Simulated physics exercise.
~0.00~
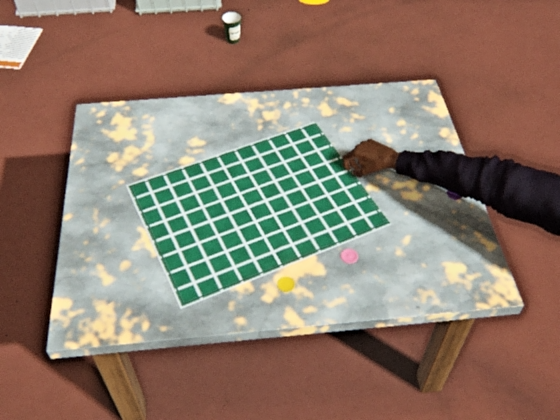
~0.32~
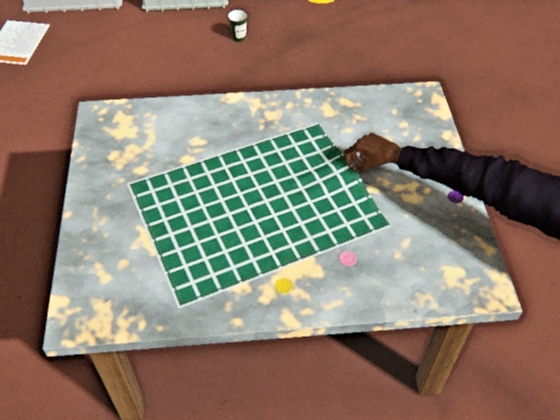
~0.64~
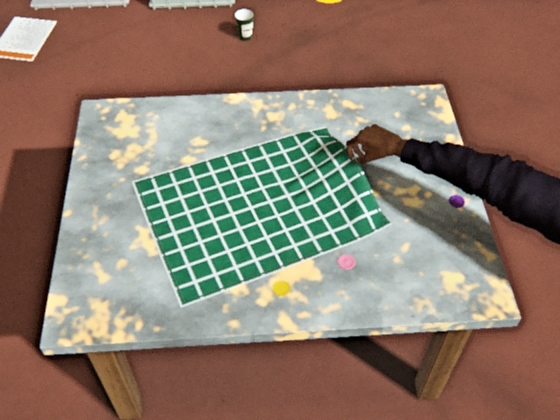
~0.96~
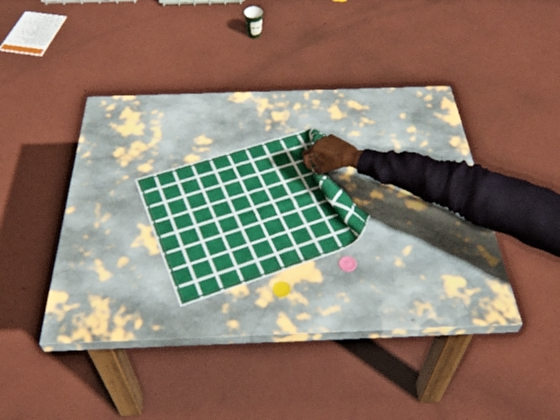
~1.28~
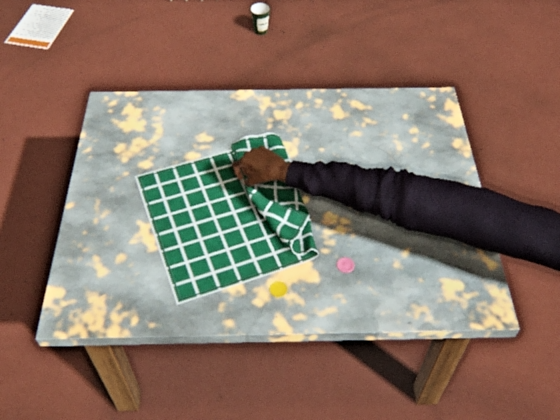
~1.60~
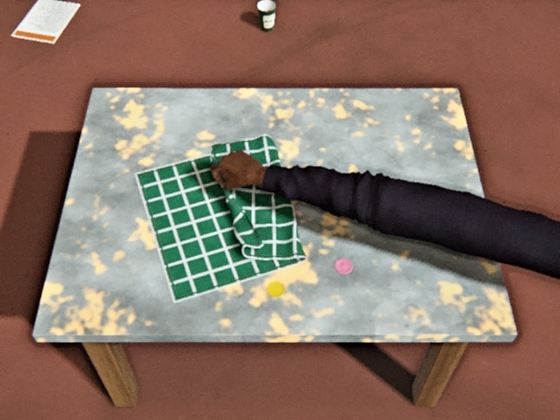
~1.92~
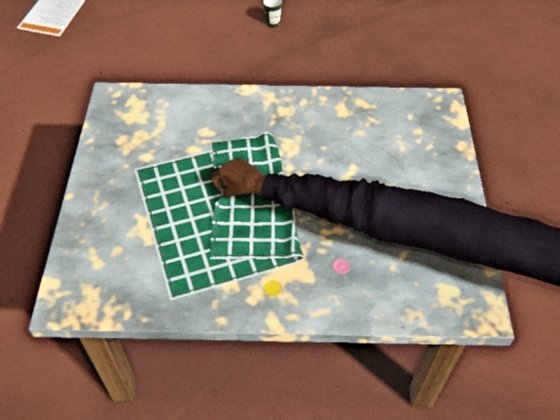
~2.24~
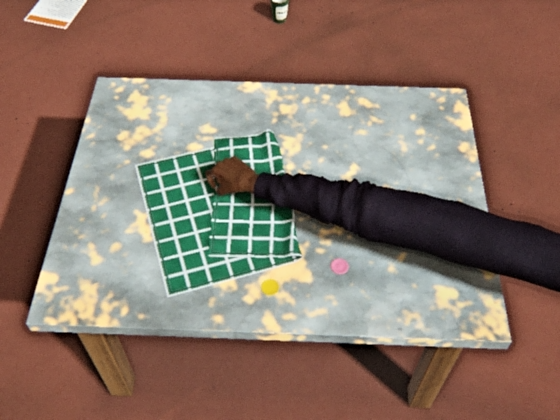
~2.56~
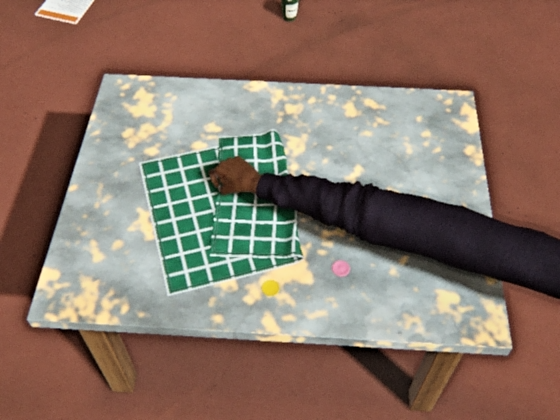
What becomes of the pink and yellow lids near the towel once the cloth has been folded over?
Both lids stay where they are on the workbench and remain uncovered, because the towel folds away to the left without landing on either one.
